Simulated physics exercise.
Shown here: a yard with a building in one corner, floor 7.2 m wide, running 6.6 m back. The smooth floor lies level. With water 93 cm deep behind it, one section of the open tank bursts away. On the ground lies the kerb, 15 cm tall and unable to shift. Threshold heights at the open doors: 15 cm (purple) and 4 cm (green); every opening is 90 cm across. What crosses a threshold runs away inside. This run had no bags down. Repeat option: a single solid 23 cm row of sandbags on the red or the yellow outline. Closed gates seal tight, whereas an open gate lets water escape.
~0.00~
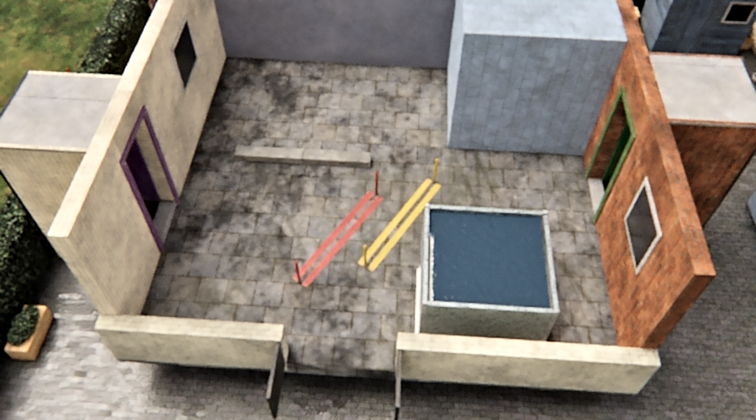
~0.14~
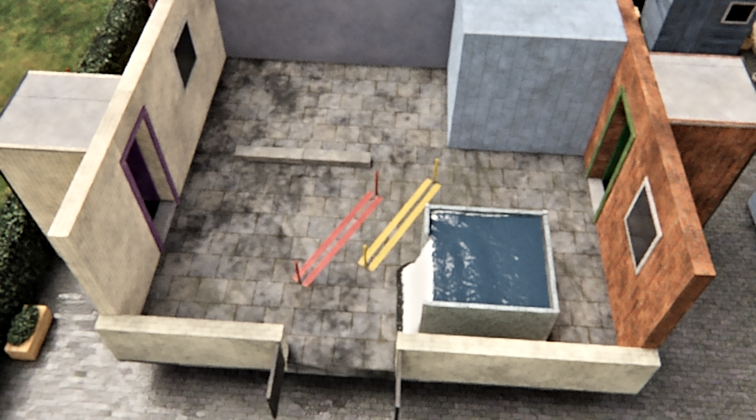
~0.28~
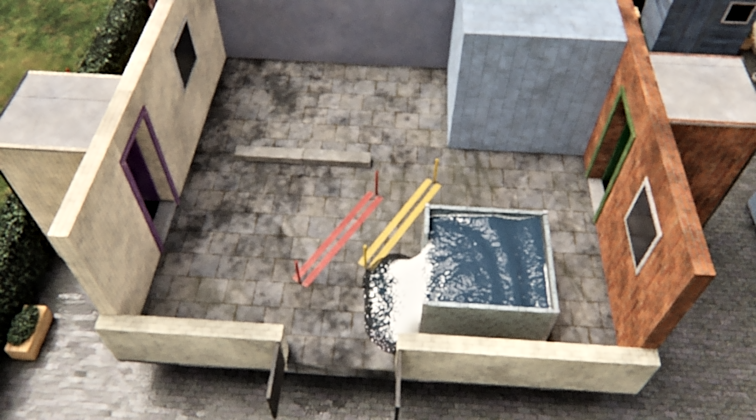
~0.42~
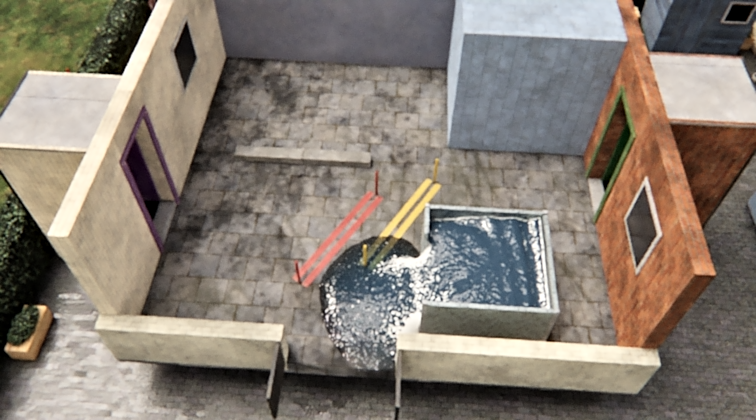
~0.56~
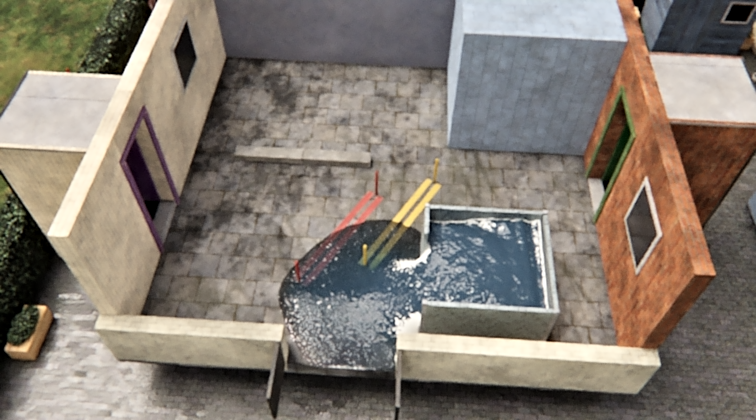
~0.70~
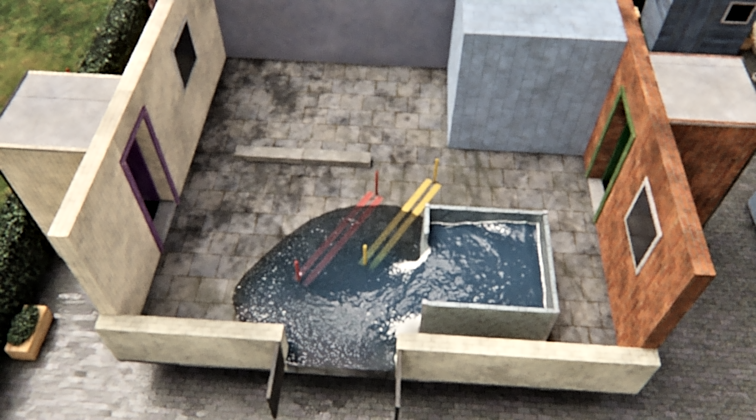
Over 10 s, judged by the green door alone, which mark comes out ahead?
The yellow one comes out ahead.
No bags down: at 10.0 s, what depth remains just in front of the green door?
Depth: Approx. 6.0 cm.
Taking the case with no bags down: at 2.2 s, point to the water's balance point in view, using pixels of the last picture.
Near (342, 278).
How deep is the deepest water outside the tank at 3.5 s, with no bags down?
About 26 cm.
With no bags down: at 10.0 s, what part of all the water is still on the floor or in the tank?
About 74 per cent remains.
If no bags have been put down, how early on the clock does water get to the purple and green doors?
Purple: 1.2 s; green: 8.0 s.
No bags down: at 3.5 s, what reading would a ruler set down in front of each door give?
Depths in centimetres: Purple 15, green 0.
After 1.4 s water covers 35 % of the floor and is deepest (50 cm) near (134, 338) in the run without bags; in at the green door, 0 L with no bags, 0 L with the row on red, 0 L on yellow.
After 2.2 s water covers 35 % of the floor and is deepest (44 cm) near (134, 338) in the run without bags; in at the green door, 0 L with no bags, 0 L with the row on red, 0 L on yellow.
After 3.5 s water covers 45 % of the floor and is deepest (26 cm) near (241, 163) in the run without bags; in at the green door, 0 L with no bags, 0 L with the row on red, 0 L on yellow.
After 6.0 s water covers 70 % of the floor and is deepest (17 cm) near (226, 60) in the run without bags; in at the green door, 0 L with no bags, 0 L with the row on red, 0 L on yellow.
After 10.0 s water covers 90 % of the floor and is deepest (12 cm) near (426, 238) in the run without bags; in at the green door, 6 L with no bags, 37 L with the row on red, 0 L on yellow.
